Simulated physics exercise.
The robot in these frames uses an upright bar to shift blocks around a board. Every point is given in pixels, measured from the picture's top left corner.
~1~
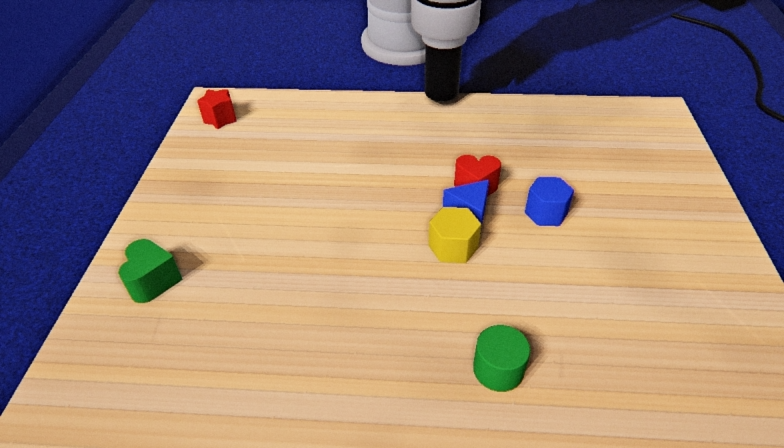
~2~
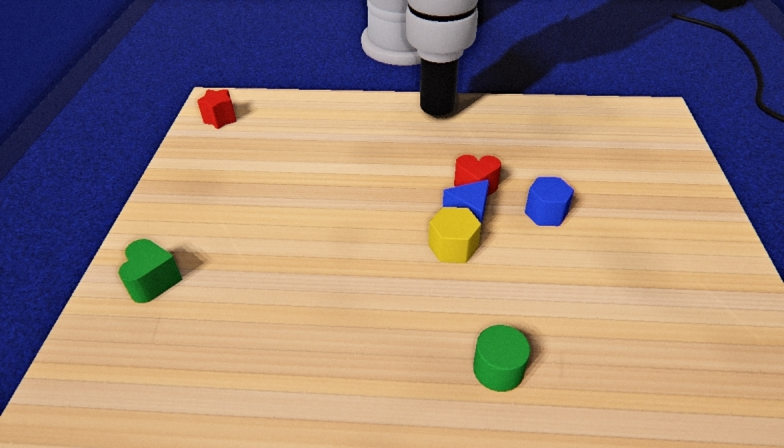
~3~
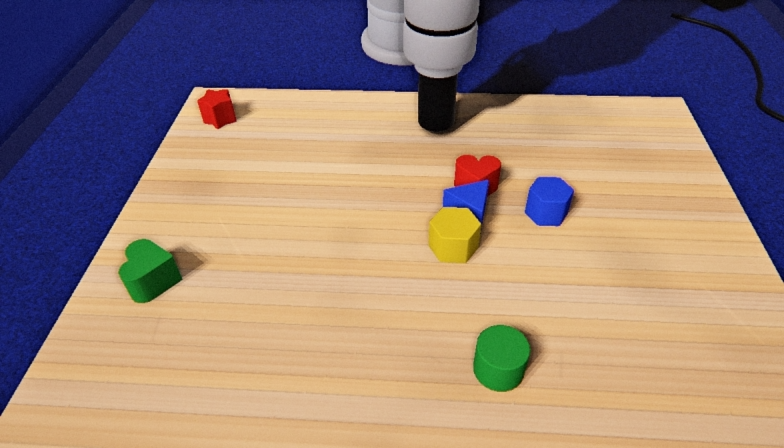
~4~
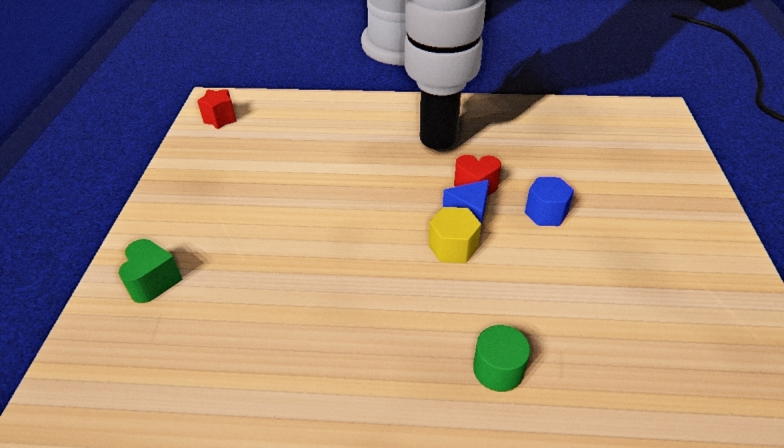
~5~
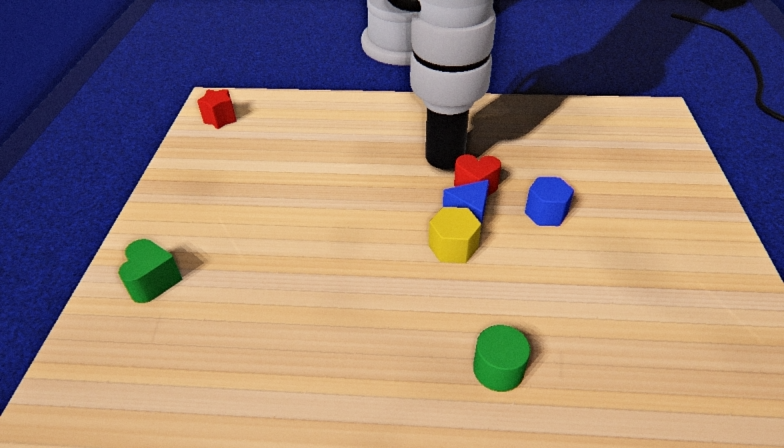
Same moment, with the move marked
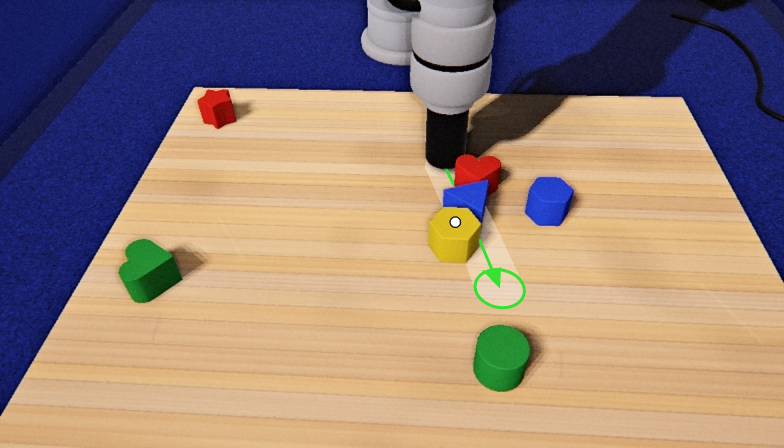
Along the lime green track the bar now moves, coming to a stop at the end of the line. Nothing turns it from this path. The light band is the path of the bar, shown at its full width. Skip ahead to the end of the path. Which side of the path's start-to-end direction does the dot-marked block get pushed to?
The right-hand side.
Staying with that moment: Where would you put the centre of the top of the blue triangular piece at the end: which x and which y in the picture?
It ends at (546, 278).
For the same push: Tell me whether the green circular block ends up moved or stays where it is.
It sits in its place.
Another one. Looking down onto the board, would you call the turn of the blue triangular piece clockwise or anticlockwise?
The turn is anti-clockwise.
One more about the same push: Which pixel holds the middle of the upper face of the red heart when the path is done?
That would be at about pixel (507, 180).
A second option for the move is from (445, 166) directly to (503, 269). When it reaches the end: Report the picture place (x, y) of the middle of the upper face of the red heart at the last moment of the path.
The top centre is at (512, 182).
Path on the board, from (445, 166) directly to (500, 288); the dot is on the yellow six-sided block.
The first path, step by step. One third of the way, bar (462, 194); blue triangular piece (484, 202), turned 20° clockwise; red heart (503, 178), turned 80° anticlockwise.
Two thirds of the way, bar (481, 235); yellow six-sided block (448, 239), turned 50° clockwise; blue triangular piece (511, 241); red heart (507, 180), turned 100° anticlockwise.
At the end, bar (501, 281); yellow six-sided block (445, 244), turned 70° clockwise; blue triangular piece (546, 278), turned 50° anticlockwise; red heart (507, 180), turned 100° anticlockwise; green circular block in place; blue six-sided block in place.
